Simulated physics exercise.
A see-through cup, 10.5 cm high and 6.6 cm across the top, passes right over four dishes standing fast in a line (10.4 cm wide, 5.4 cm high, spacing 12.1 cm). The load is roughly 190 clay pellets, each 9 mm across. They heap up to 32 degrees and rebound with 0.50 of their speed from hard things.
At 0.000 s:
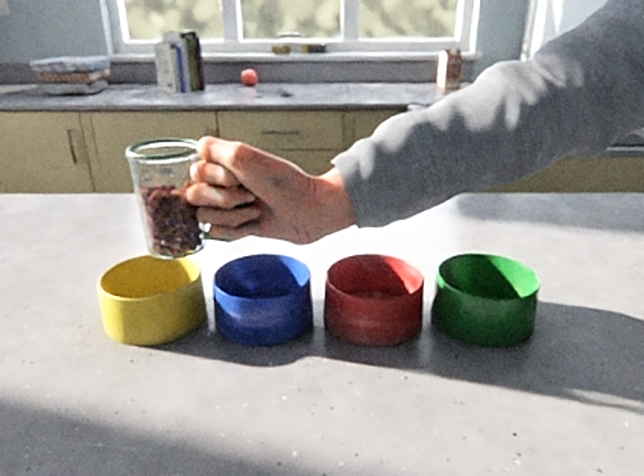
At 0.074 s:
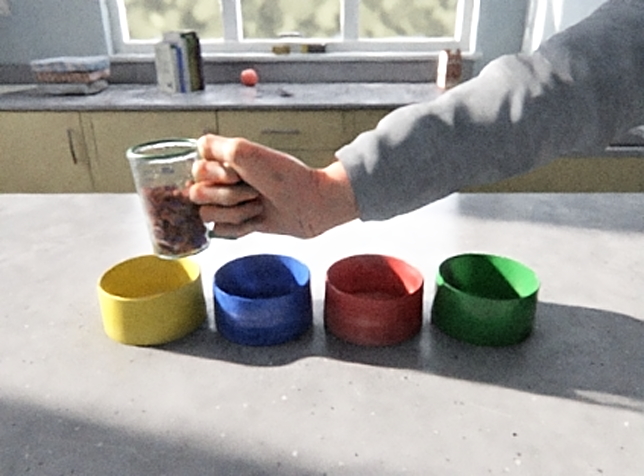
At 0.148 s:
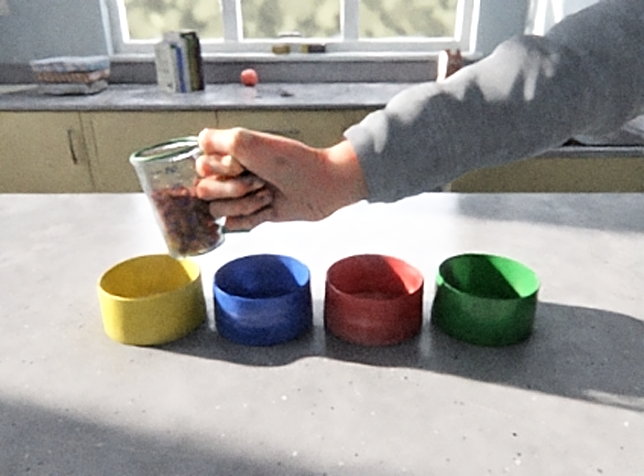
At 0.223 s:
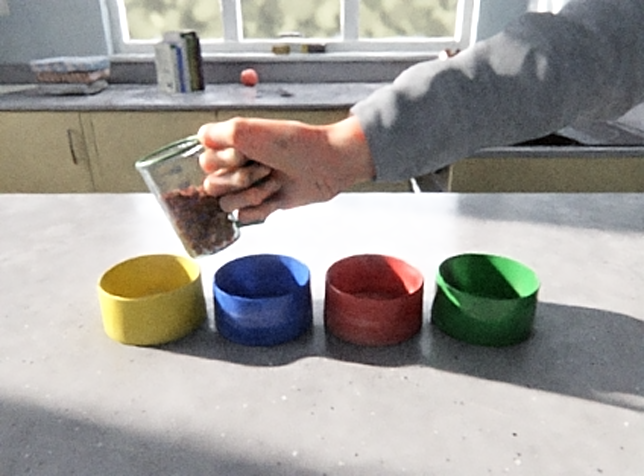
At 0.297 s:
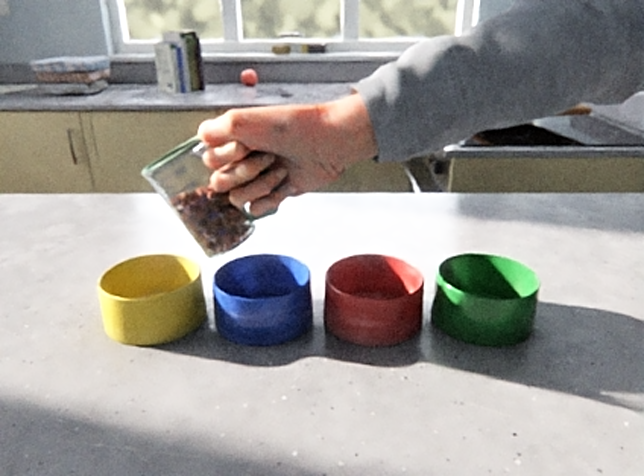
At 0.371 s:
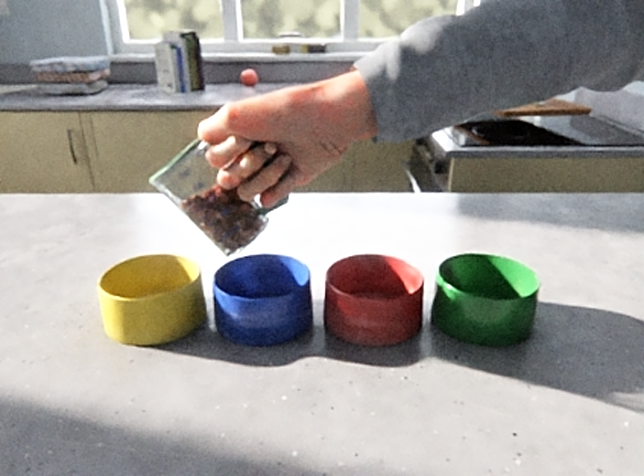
A hand at the end of a grey-sleeved arm reaches in from the right, holding a clear cup partly filled with reddish-brown pieces in a sunlit kitchen, seen from across a pale counter. Below it, yellow, blue, red and green dishes stand in a row from left to right. The hand moves slightly rightward, steadily tilting the cup leftward, while the camera stays still.
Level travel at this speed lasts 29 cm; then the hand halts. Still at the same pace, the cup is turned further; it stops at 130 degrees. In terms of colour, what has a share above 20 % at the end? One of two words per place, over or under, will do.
Red - under, blue - over, green - under, yellow - under, counter - under.
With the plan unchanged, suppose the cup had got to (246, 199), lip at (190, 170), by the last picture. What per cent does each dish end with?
Red 100; blue 0; green 0; yellow 0.
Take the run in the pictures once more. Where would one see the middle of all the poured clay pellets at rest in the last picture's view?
Somewhere near (271, 303) in the last picture.
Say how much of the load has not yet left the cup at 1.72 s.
Somewhere close to 0 percent.
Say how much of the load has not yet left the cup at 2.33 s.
0 %.
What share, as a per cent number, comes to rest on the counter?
About 5 %.
After 1.18 s, tilt 129 degrees; cup holds 60 %, blue 40 %.
After 1.72 s, tilt 130 degrees; cup holds 0 %, blue 95 %.
After 2.33 s, tilt 130 degrees; cup holds 0 %, blue 95 %.
At rest (2.6 s), red 0 %, blue 95 %, green 0 %, yellow 0 %, counter 5 %.
